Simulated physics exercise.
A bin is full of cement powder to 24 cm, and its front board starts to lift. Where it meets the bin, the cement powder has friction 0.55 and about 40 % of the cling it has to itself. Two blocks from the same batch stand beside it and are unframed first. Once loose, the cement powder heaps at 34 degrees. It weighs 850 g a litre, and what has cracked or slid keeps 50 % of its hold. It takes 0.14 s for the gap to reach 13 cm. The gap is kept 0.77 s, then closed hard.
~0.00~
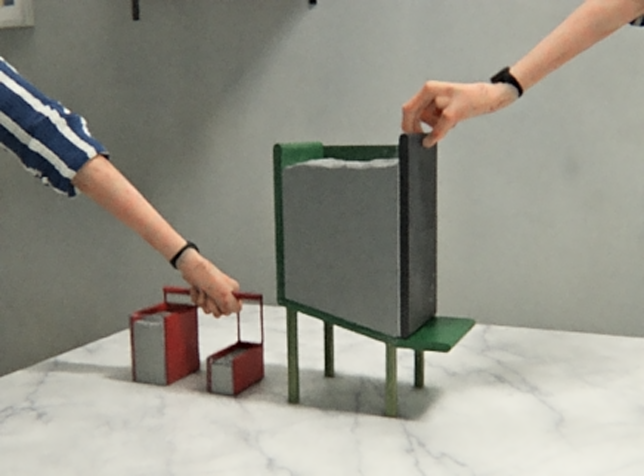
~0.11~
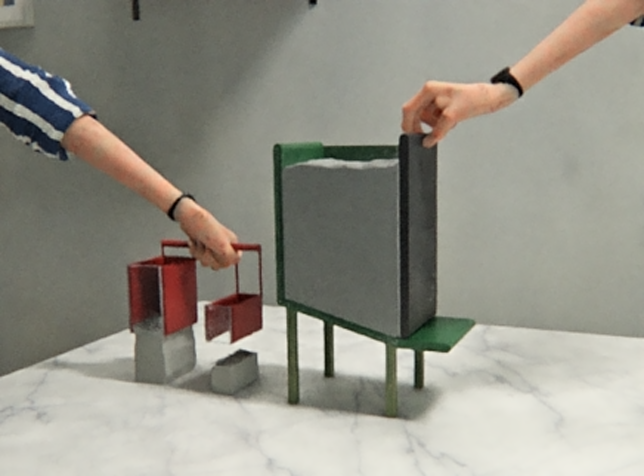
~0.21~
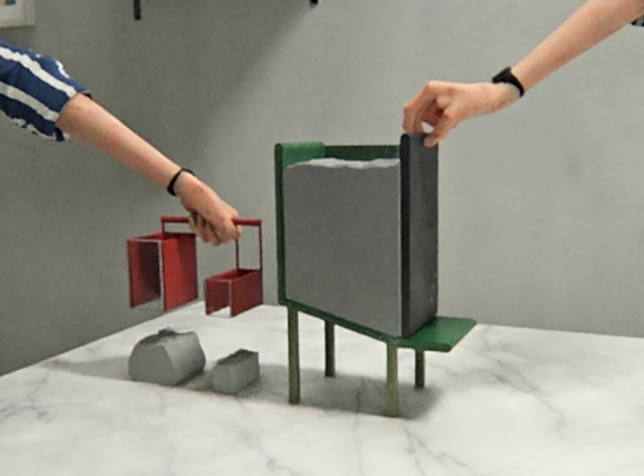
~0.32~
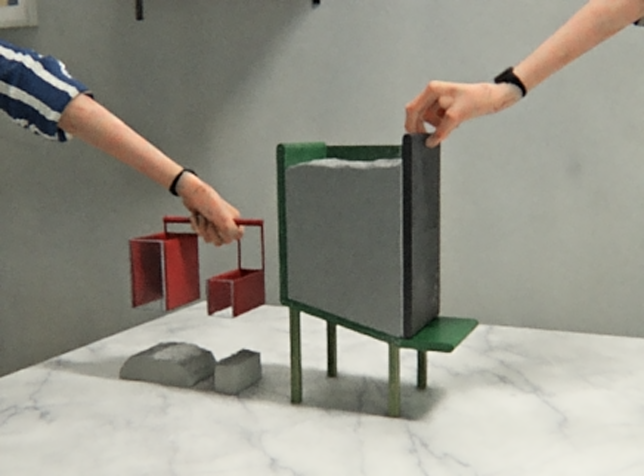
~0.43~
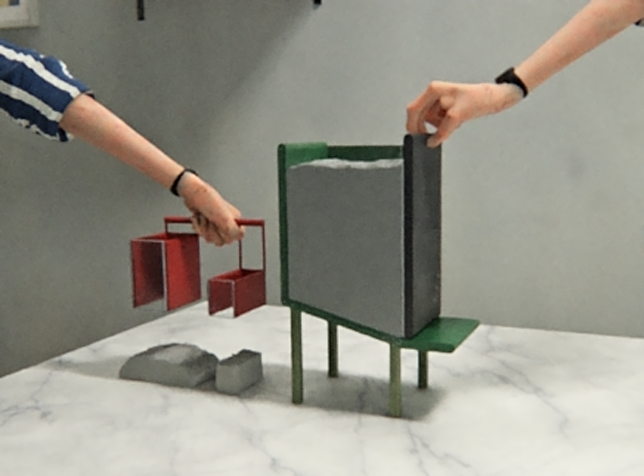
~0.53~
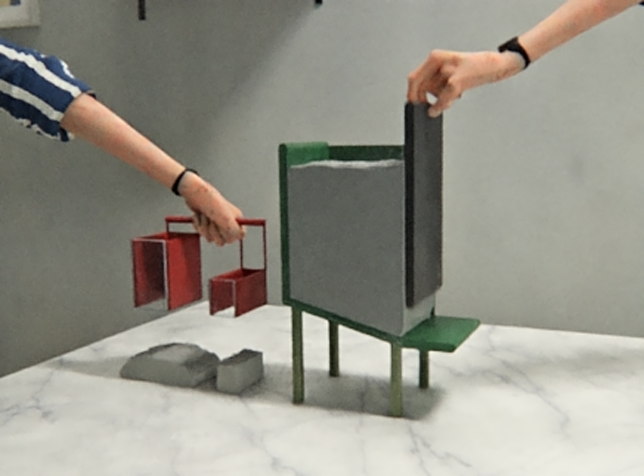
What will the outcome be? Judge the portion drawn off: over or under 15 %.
Verdict: Over.
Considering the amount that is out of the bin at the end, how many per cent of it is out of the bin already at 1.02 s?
50 %.
After 0.75 s, the hatch is 13 cm open and 3 % is out.
After 1.02 s, the hatch is 13 cm open and 17 % is out.
After 1.28 s, the hatch is 13 cm open and 25 % is out.
After 1.55 s, the hatch is 2.9 cm open and 32 % is out.
After 1.98 s, at the end, the hatch is shut and 33 % is out.
